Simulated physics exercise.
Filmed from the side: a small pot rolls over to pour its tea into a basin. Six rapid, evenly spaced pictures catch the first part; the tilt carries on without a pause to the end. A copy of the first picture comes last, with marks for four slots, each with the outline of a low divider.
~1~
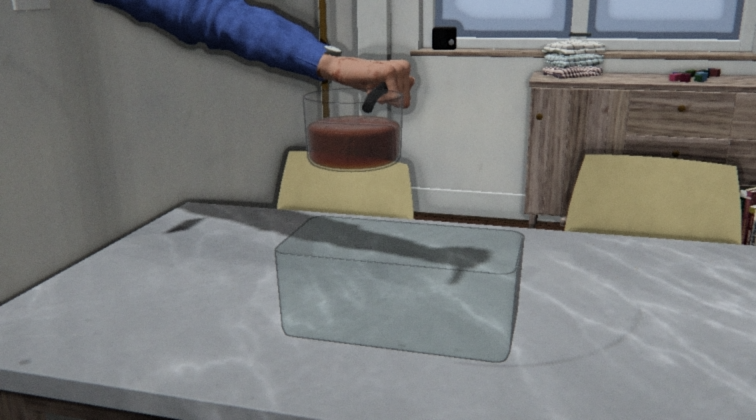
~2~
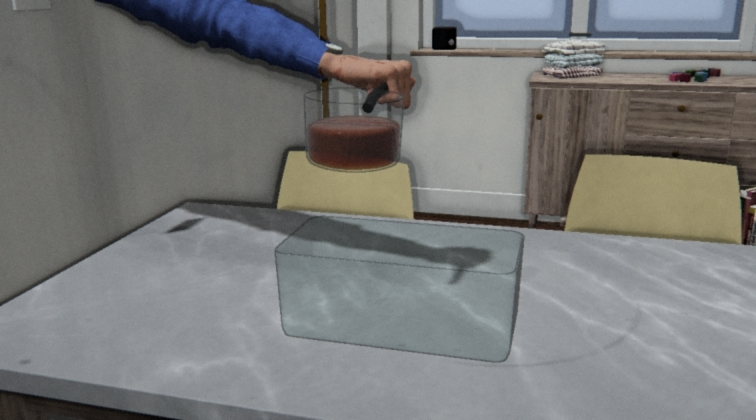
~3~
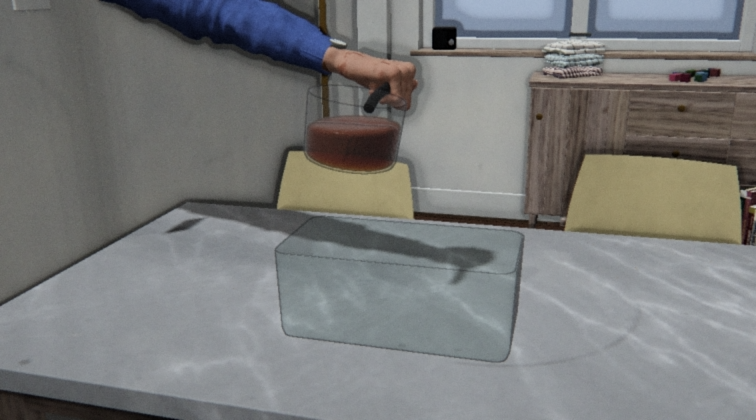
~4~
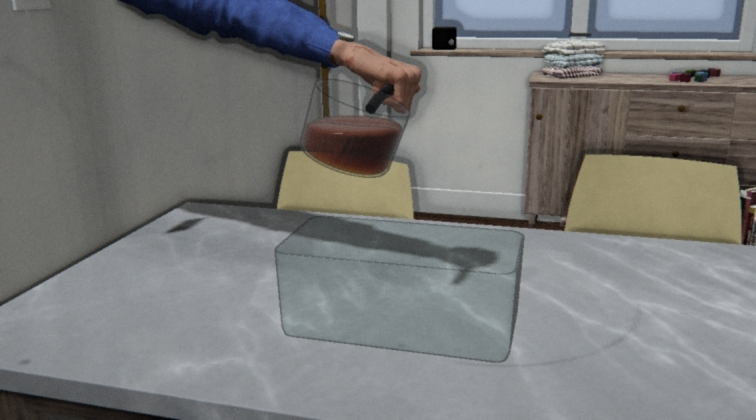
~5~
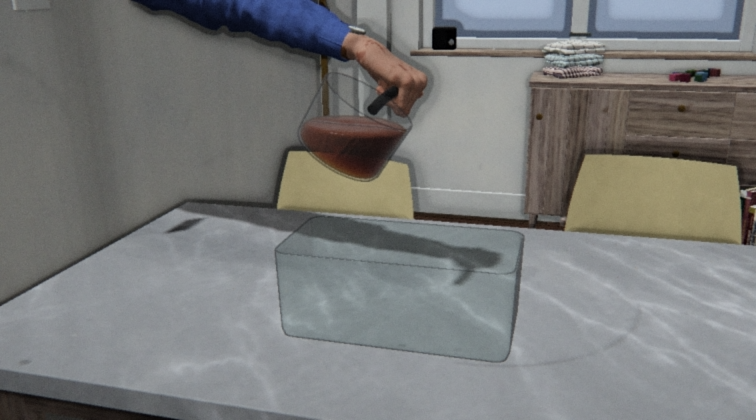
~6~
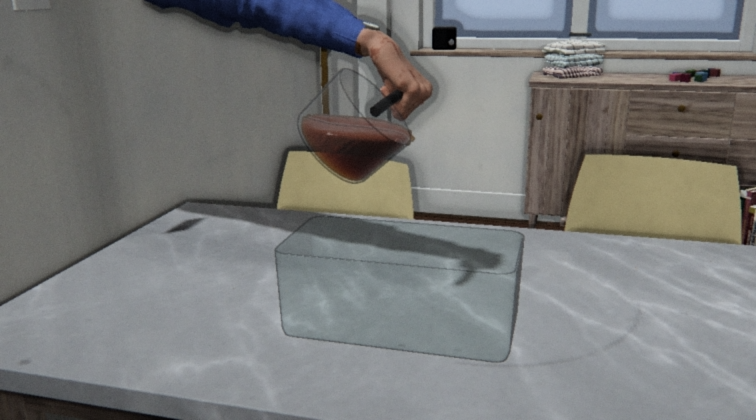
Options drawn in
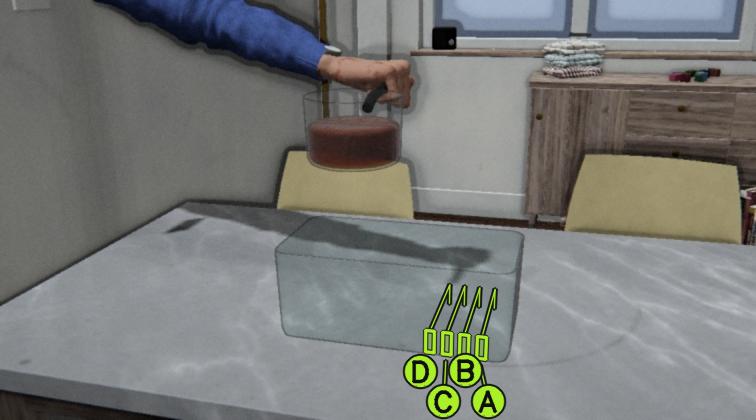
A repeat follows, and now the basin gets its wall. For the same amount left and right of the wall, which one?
Use slot D.
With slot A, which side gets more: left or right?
More ends on the left.
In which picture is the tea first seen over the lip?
Picture 6.
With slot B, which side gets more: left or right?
More ends on the left.
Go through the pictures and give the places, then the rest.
Upright, lip at (399, 96); basin from (283, 332) to (510, 360); nothing has left yet.
Tipped about 2°, lip at (400, 98); nothing has left yet.
Tipped about 9°, lip at (404, 104); nothing has left yet.
Tipped about 19°, lip at (407, 114); nothing has left yet.
Tipped about 32°, lip at (409, 127); nothing has left yet.
Tipped about 47°, lip at (408, 142); tea is over the lip, down to (408, 142).
On the marked copy, A at (480, 365); B at (462, 363); C at (445, 361); D at (428, 358).
Choosing A, about 84 % ends left of the wall and 14 % right of it.
Choosing B, about 89 % ends left of the wall and 8 % right of it.
Choosing C, about 76 % ends left of the wall and 22 % right of it.
Choosing D, about 47 % ends left of the wall and 52 % right of it.
